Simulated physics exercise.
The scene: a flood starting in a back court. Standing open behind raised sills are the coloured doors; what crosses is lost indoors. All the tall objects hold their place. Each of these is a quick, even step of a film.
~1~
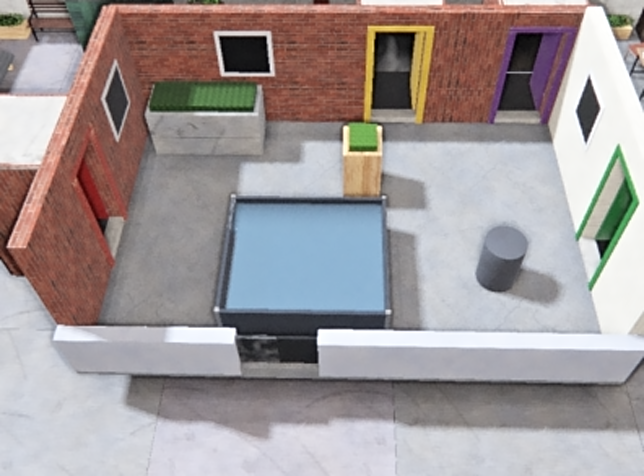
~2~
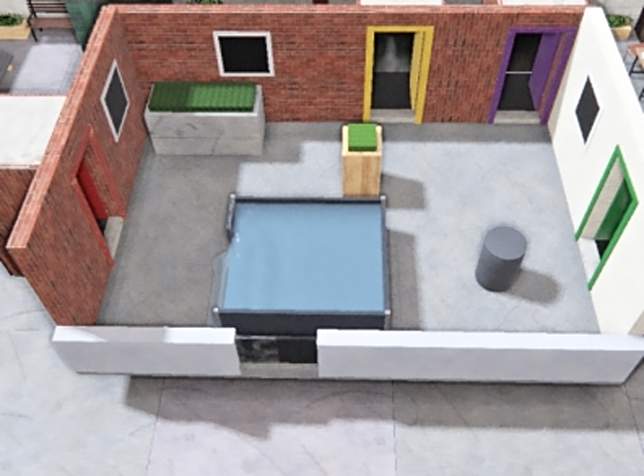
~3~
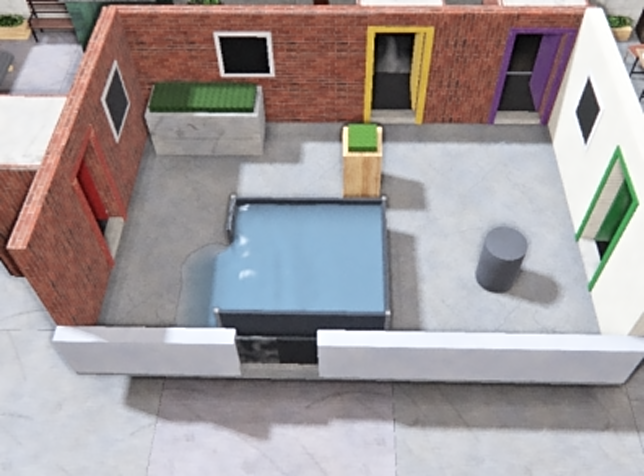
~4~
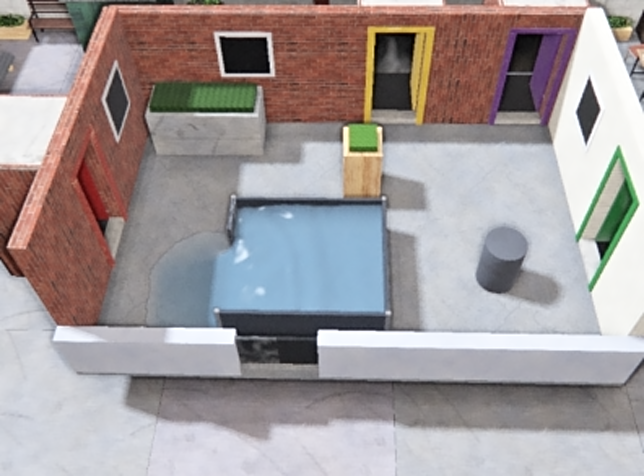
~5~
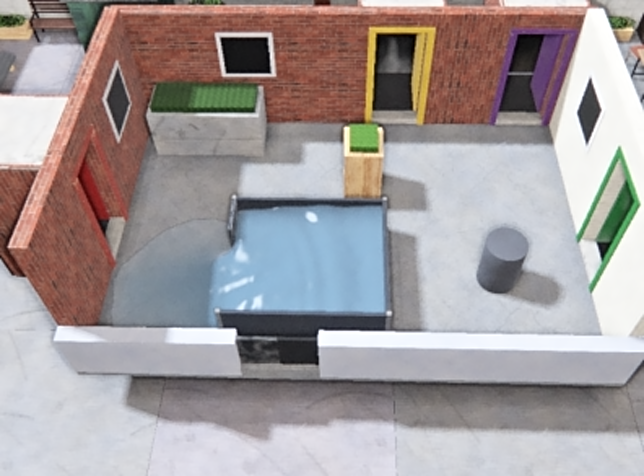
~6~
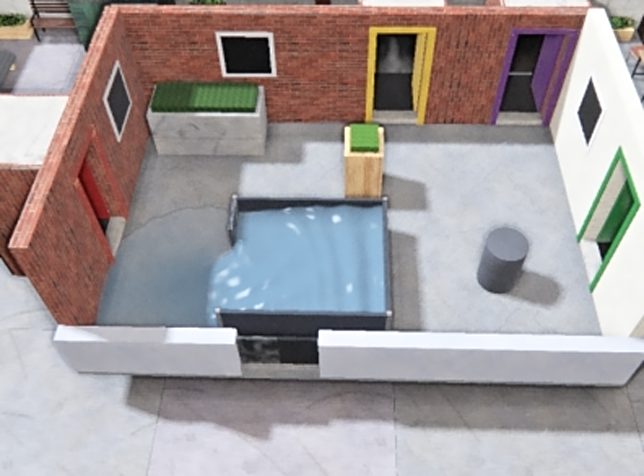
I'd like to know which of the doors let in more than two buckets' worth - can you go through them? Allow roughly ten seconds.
Result: The purple door stays at or under the cap there; the yellow door stays at or under the cap there; the red door tips over the cap there; the green door stays at or under the cap there.
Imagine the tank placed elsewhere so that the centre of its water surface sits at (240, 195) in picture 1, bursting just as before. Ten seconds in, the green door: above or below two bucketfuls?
Green falls short.
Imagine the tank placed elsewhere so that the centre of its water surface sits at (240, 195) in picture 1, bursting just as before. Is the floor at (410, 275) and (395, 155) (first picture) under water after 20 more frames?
In order: Reached by the flood and not reached.
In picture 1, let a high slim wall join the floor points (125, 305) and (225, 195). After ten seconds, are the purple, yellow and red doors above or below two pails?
Record - purple: Below the line; yellow: Below the line; red: Below the line.
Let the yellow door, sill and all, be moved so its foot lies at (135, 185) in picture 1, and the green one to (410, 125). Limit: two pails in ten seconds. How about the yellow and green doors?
What happens next: The yellow one overflows, and the green one falls below the limit.
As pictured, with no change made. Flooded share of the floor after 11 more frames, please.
The answer is around 20 per cent.
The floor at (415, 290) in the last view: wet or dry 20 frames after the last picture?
That spot would be not wet.
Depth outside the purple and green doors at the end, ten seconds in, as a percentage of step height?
Approx. 100 % followed by 70 %.
A moment on, water covers 20 % of the floor; the purple door not reached, the yellow door not reached, the red door over two buckets in, the green door not reached.
Next, water covers 20 % of the floor; the purple door not reached, the yellow door not reached, the red door far over two buckets in, the green door not reached.
Then, water covers 40 % of the floor; the purple door not reached, the yellow door not reached, the red door far over two buckets in, the green door not reached.
Later, water covers 80 % of the floor; the purple door wet at the sill, nothing in, the yellow door wet at the sill, nothing in, the red door far over two buckets in, the green door wet at the sill, nothing in.
In the end, water covers 95 % of the floor; the purple door under two buckets in, the yellow door wet at the sill, nothing in, the red door far over two buckets in, the green door wet at the sill, nothing in.
